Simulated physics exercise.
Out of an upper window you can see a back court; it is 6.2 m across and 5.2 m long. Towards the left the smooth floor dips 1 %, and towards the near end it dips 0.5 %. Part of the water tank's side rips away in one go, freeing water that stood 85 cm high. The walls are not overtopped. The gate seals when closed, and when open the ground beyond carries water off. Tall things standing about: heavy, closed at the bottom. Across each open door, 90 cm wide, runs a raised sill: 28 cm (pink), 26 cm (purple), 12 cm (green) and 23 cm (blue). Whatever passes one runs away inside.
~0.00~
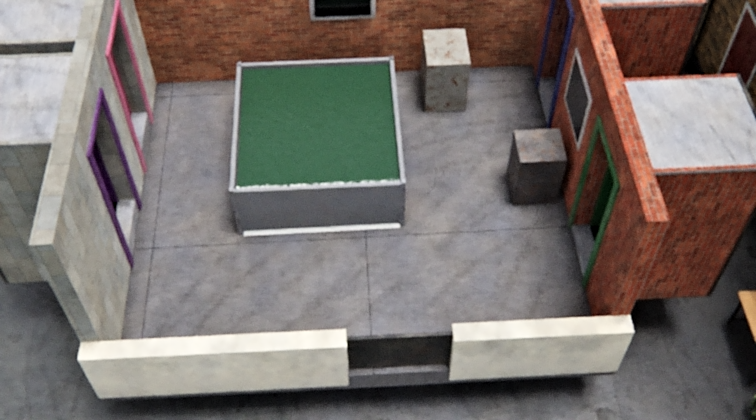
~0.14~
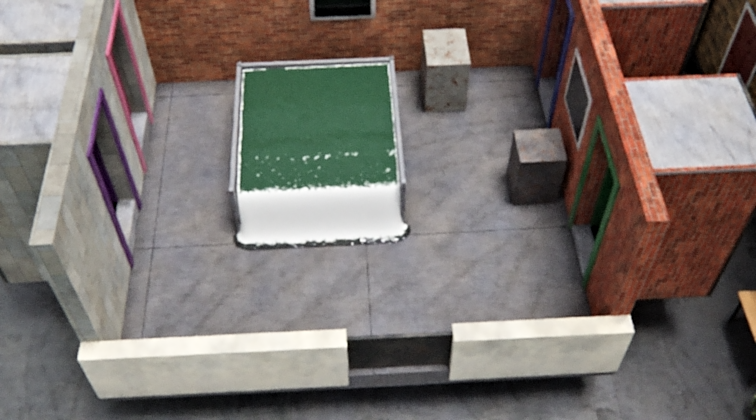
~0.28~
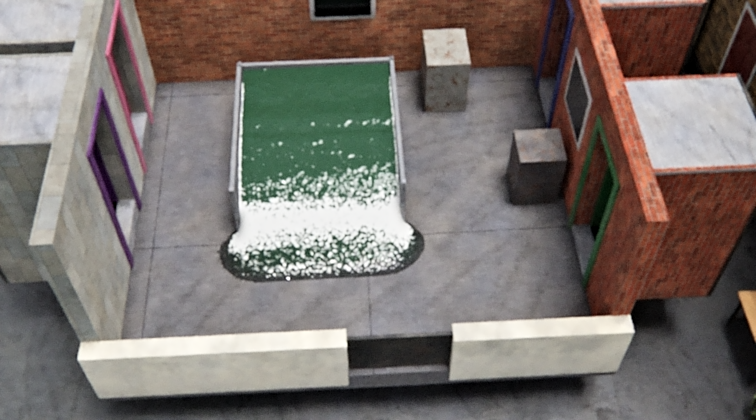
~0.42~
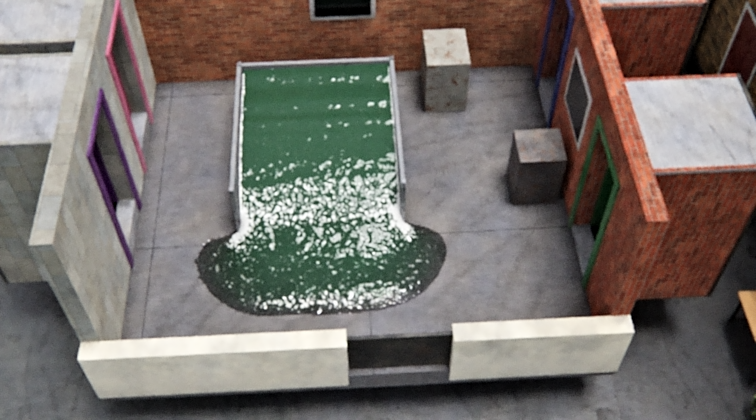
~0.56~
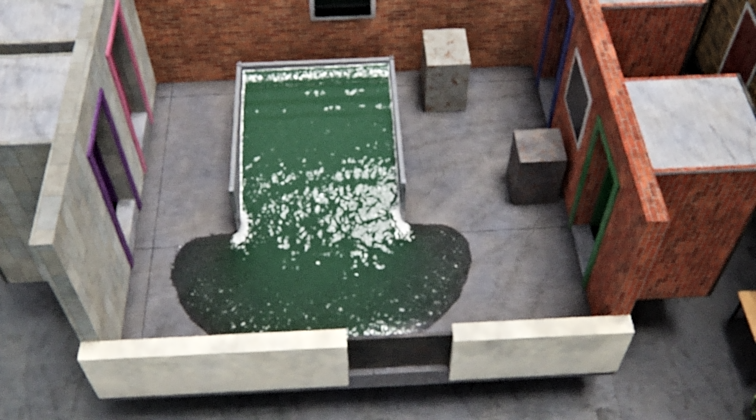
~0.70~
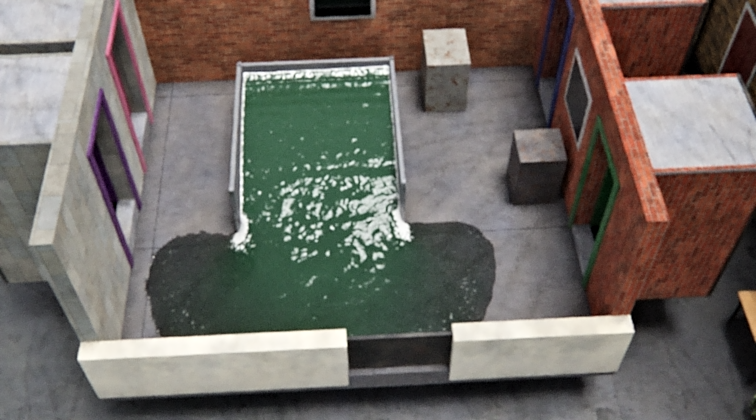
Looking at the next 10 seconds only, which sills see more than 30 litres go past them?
Over those seconds, the pink door sees 30 litres or less; the purple door sees 30 litres or less; the green door sees more than 30 litres; the blue door sees 30 litres or less.
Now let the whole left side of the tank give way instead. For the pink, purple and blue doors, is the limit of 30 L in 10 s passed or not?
Then pink exceeds it, purple exceeds it, blue does not exceed it.
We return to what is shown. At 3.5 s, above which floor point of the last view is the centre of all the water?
The water's centre is around (324, 246).
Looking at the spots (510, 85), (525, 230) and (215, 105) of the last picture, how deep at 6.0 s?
Depth readings in turn - 9, 15, 25 cm.
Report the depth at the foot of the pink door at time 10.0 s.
16.0 cm.
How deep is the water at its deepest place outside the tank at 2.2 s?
Depth: Approx. 66 cm.
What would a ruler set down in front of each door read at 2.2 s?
In cm: Pink 0, purple 12, green 15, blue 0.
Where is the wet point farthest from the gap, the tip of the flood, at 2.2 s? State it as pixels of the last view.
Point: Roughly (594, 345) in the last view.
After 1.4 s water covers 40 % of the floor and is deepest (60 cm) near (329, 359); pink door not reached, purple door 2 cm at the sill, 0 L in, green door not reached, blue door not reached.
After 2.2 s water covers 45 % of the floor and is deepest (66 cm) near (118, 371); pink door not reached, purple door 12 cm at the sill, 0 L in, green door 15 cm at the sill, 0 L in, blue door not reached.
After 3.5 s water covers 80 % of the floor and is deepest (44 cm) near (223, 81); pink door 8 cm at the sill, 0 L in, purple door 20 cm at the sill, 0 L in, green door 24 cm at the sill, 66 L in, blue door 4 cm at the sill, 0 L in.
After 6.0 s water covers 95 % of the floor and is deepest (32 cm) near (411, 79); pink door 21 cm at the sill, 1 L in, purple door 15 cm at the sill, 0 L in, green door 16 cm at the sill, 185 L in, blue door 2 cm at the sill, 0 L in.
After 10.0 s water covers 100 % of the floor and is deepest (20 cm) near (135, 245); pink door 16 cm at the sill, 1 L in, purple door 19 cm at the sill, 0 L in, green door 9 cm at the sill, 196 L in, blue door 17 cm at the sill, 0 L in.
